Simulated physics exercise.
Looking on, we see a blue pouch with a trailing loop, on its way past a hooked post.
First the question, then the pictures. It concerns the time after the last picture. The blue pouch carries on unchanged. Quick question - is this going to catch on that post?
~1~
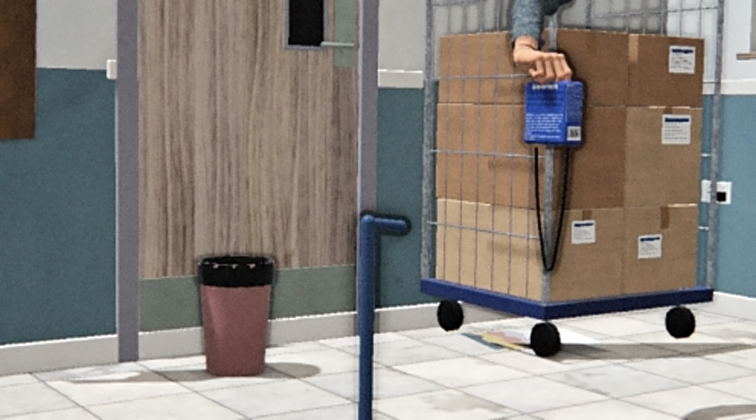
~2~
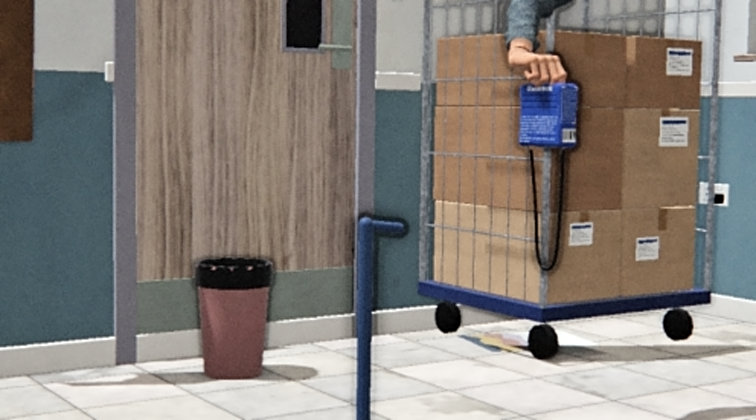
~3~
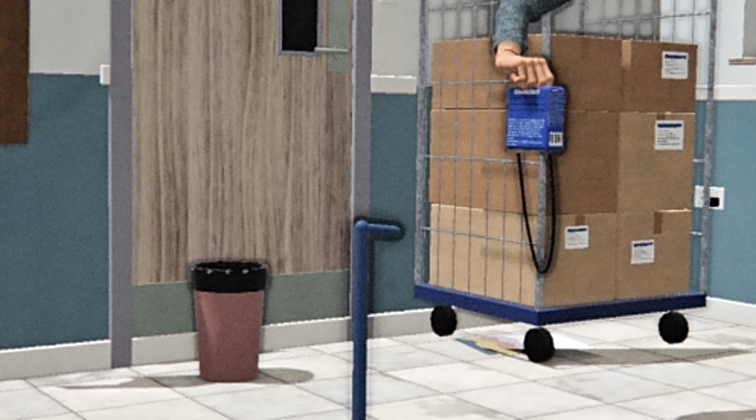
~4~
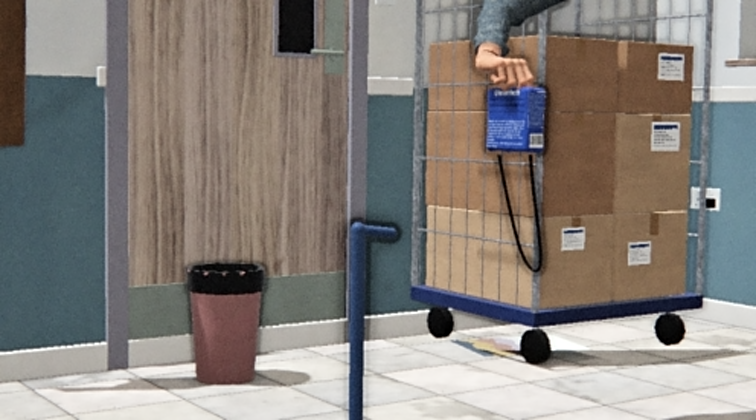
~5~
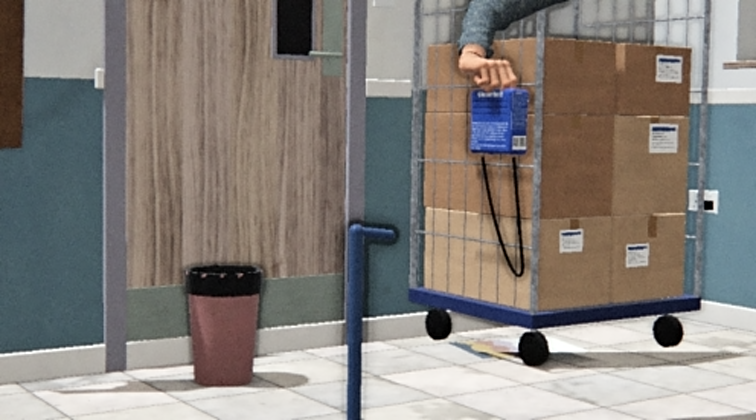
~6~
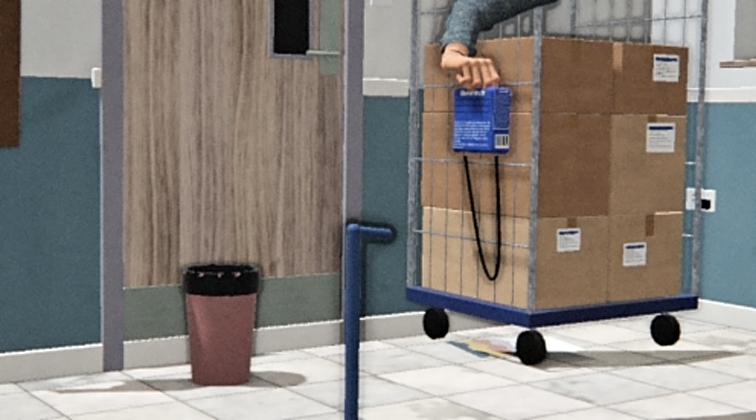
My guess is it will be stopped at the post.
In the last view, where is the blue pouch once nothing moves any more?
It ends up near (264, 118).
Then, 0.64 s past the final frame, pouch nearing the post near (397, 120).
Then, 1.26 s past the final frame, pouch past the post near (307, 118).
When it is over, pouch past the post near (264, 118); loop tight round the post, hand stopped. The blue pouch is jerked back by its loop.
